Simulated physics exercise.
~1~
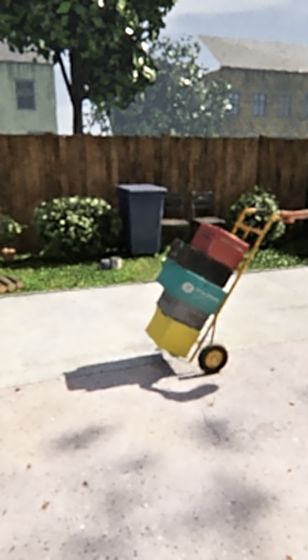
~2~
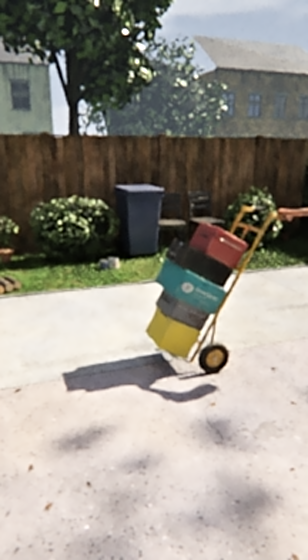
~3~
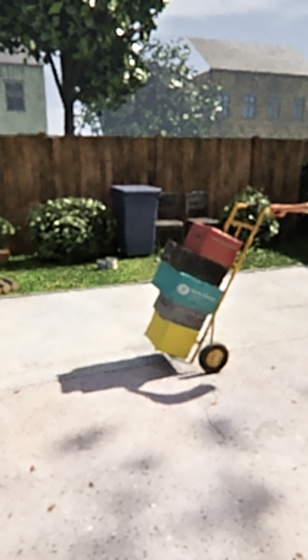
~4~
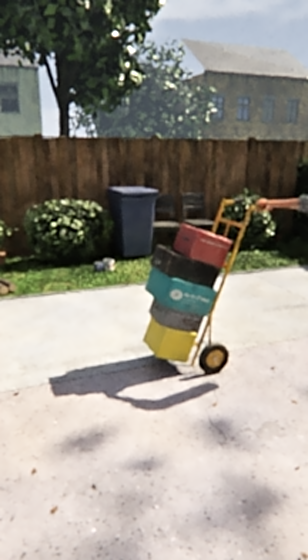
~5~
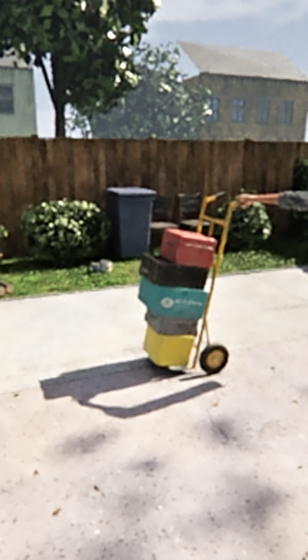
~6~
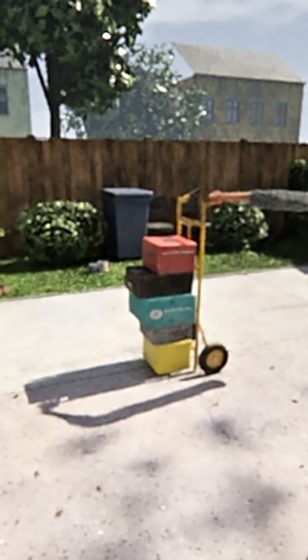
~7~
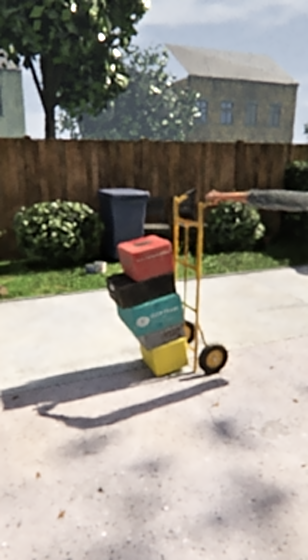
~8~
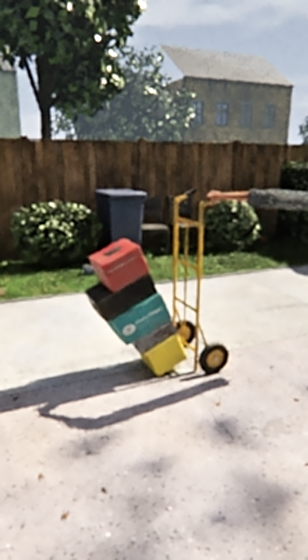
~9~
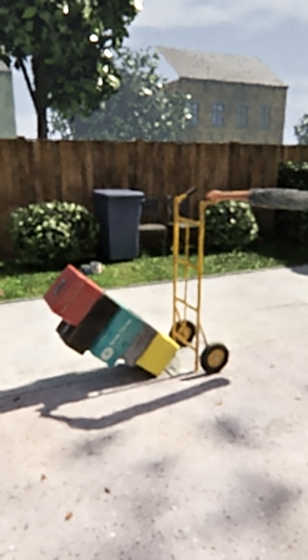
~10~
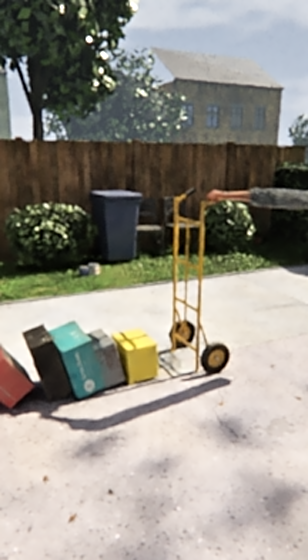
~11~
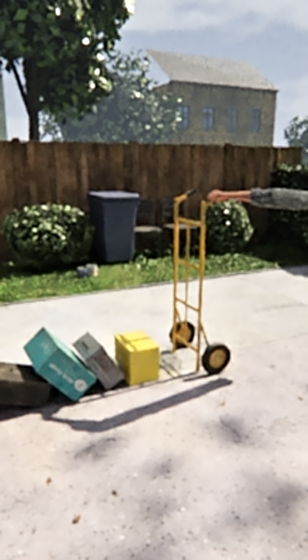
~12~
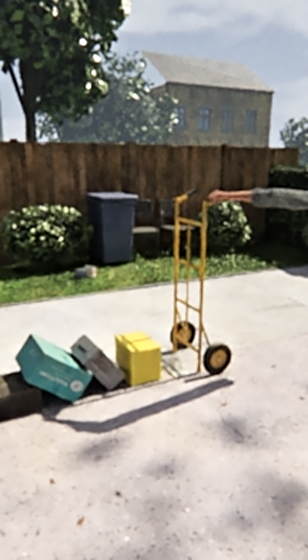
Stack of five coloured boxes toppling left off a yellow hand truck as an arm tips it upright, ending strewn across pavement.
